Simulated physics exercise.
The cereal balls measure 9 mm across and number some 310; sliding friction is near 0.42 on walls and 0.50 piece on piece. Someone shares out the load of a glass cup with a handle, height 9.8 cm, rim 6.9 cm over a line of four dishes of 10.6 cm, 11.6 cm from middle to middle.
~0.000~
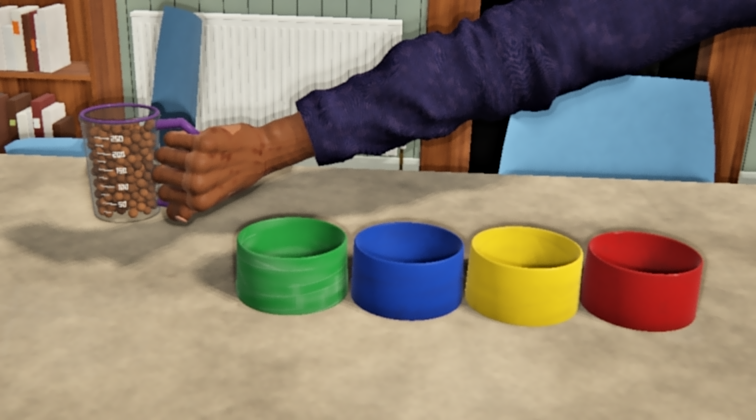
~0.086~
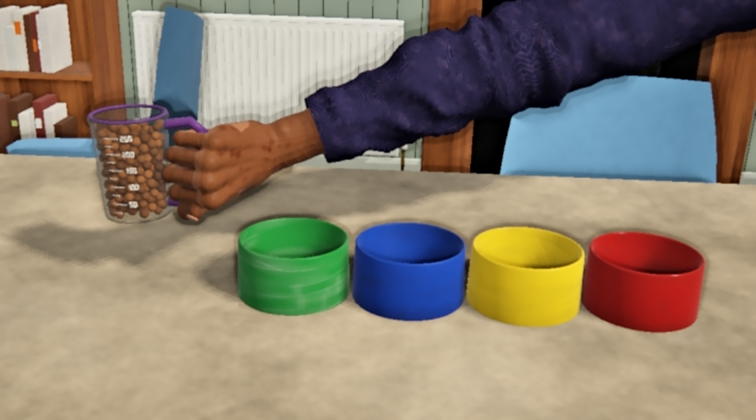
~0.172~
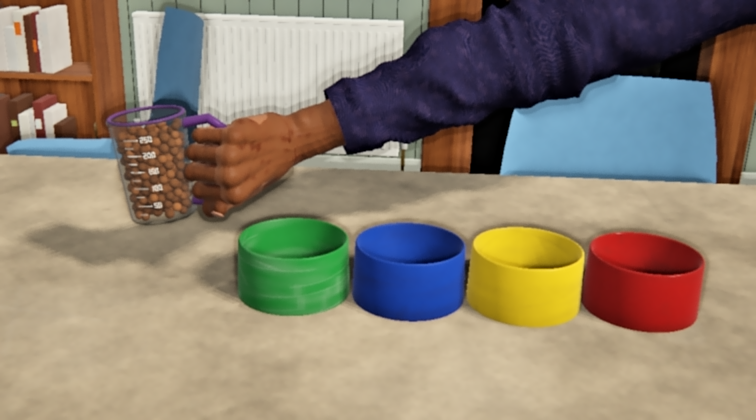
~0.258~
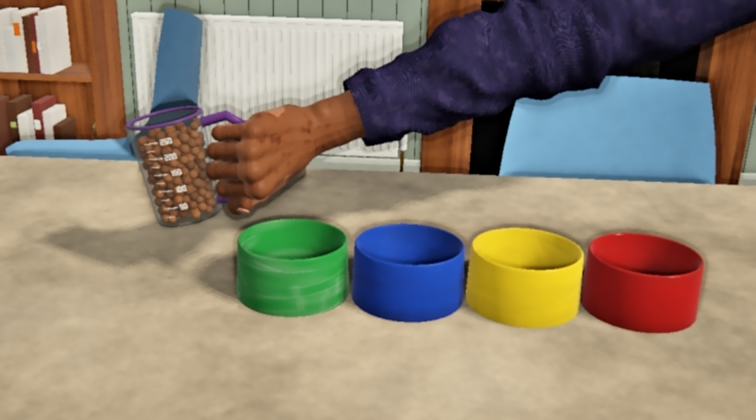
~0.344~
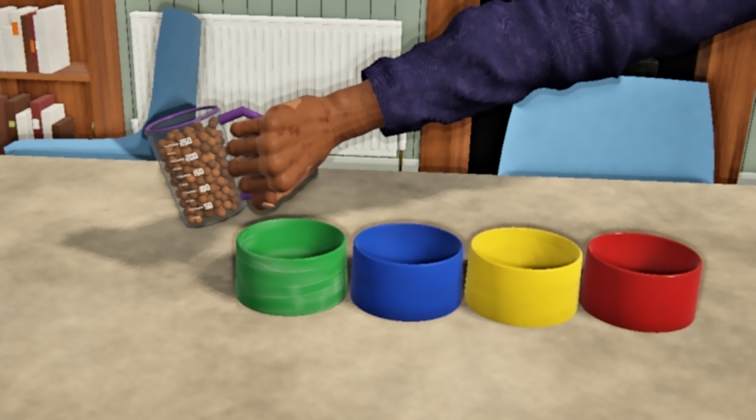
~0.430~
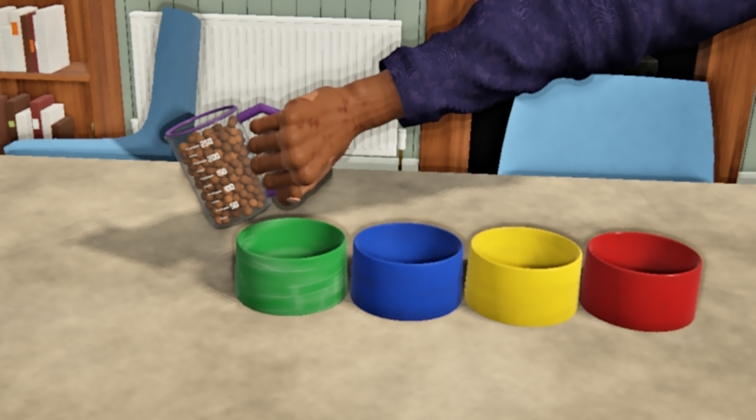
A hand moves a clear cup of brown balls right, tilting it near four dishes.
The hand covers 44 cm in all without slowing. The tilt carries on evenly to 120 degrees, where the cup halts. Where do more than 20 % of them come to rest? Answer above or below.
Red below, blue below, green below, yellow above, counter below.
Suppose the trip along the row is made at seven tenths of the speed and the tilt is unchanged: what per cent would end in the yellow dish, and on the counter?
Yellow 40, counter 10.
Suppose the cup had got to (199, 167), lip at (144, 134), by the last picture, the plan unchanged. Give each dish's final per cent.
Red 0; blue 50; green 0; yellow 40.
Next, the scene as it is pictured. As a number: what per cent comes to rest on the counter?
About 0 per cent.
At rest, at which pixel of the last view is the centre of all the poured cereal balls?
Around (515, 279).
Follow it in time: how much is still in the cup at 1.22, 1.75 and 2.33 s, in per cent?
In turn: 100, 95, 20.
After 1.22 s, tilt 67 degrees; cup holds 100 %.
After 1.75 s, tilt 98 degrees; cup holds 95 %, yellow 5 %.
After 2.33 s, tilt 120 degrees; cup holds 20 %, yellow 80 %.
In the end, at 3.2 s, red 0 %, blue 0 %, green 0 %, yellow 100 %, counter 0 %.
